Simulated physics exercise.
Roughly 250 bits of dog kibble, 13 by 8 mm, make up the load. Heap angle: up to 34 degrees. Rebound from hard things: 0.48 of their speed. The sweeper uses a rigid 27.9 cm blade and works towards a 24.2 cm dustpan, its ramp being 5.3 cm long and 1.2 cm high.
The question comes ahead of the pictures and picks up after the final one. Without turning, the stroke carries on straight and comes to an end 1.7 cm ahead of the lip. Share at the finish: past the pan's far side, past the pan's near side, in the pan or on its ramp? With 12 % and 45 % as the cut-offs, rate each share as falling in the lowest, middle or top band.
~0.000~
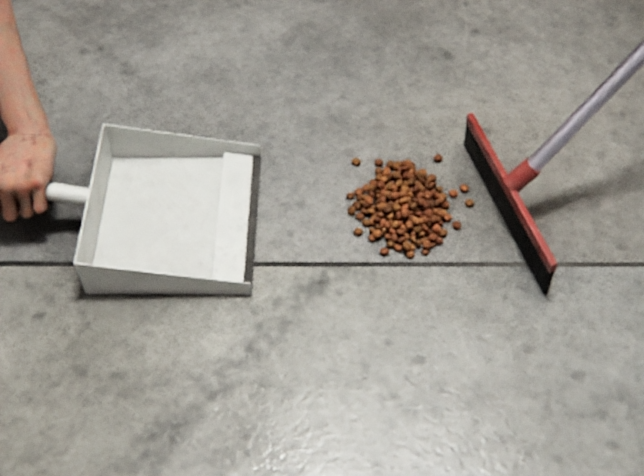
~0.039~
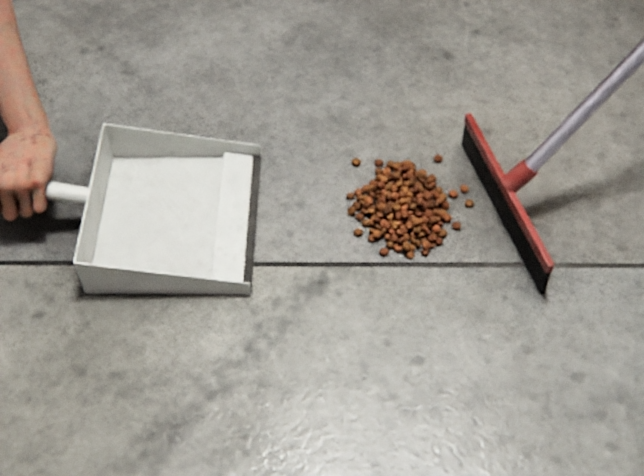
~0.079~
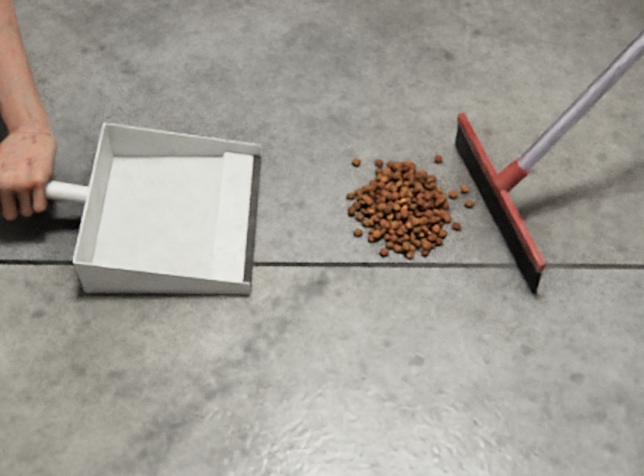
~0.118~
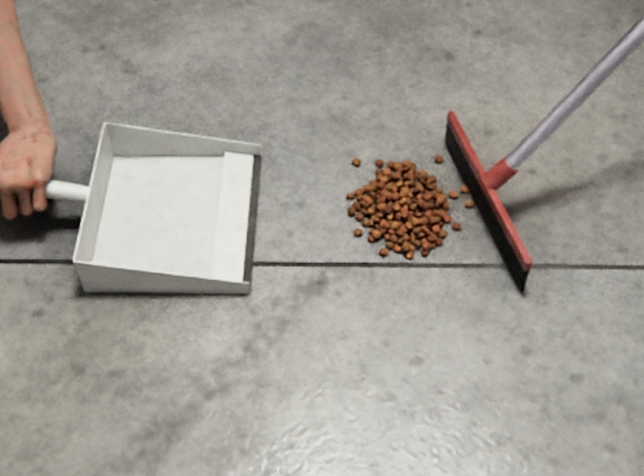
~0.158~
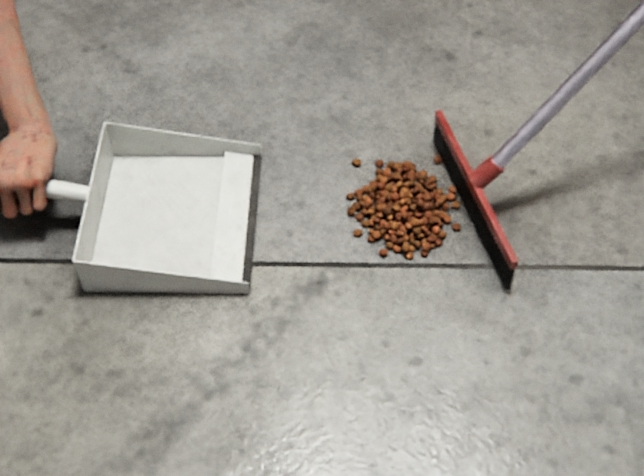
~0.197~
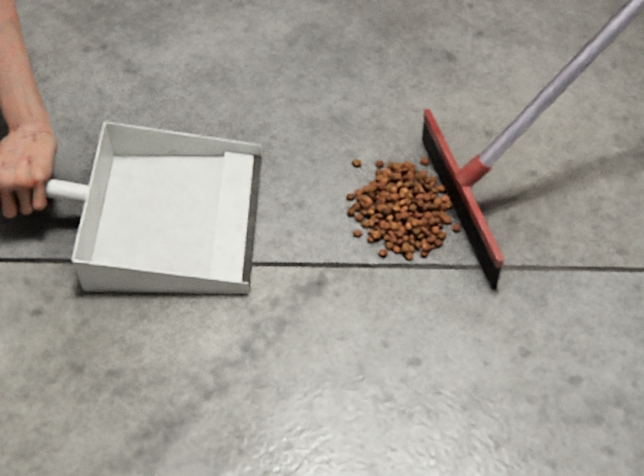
Bands: Past the pan's far side in the lowest band; past the pan's near side in the lowest band; in the pan or on its ramp in the lowest band.
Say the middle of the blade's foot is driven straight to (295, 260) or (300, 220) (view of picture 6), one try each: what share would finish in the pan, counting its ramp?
Close to 25 and 20 in a hundred, in that order.
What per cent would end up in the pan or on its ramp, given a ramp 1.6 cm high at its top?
Something like 0 per cent, ramp included.
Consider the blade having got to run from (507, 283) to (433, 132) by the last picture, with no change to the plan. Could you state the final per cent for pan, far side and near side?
Pan 25 % / far 0 % / near 10 %.
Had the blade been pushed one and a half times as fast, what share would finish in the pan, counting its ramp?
Then near 5 in a hundred.
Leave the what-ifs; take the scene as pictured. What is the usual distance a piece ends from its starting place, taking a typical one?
I'd say near 18 cm.
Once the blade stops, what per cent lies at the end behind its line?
About 5 per cent.
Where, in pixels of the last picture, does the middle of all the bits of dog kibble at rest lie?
Resting centre estimate: Around (284, 206).
After 0.45 s, middle of the blade 17 cm from the lip; 0 % over the lip, far side 0 %, near side 0 %.
After 0.62 s, middle of the blade 10 cm from the lip; 0 % over the lip, far side 5 %, near side 0 %.
After 0.91 s, middle of the blade 6 cm from the lip; 0 % over the lip, far side 5 %, near side 0 %.
At rest (1.2 s), far side 5 %, near side 0 %, pan 0 %, in front of the lip or behind the blade 90 %.
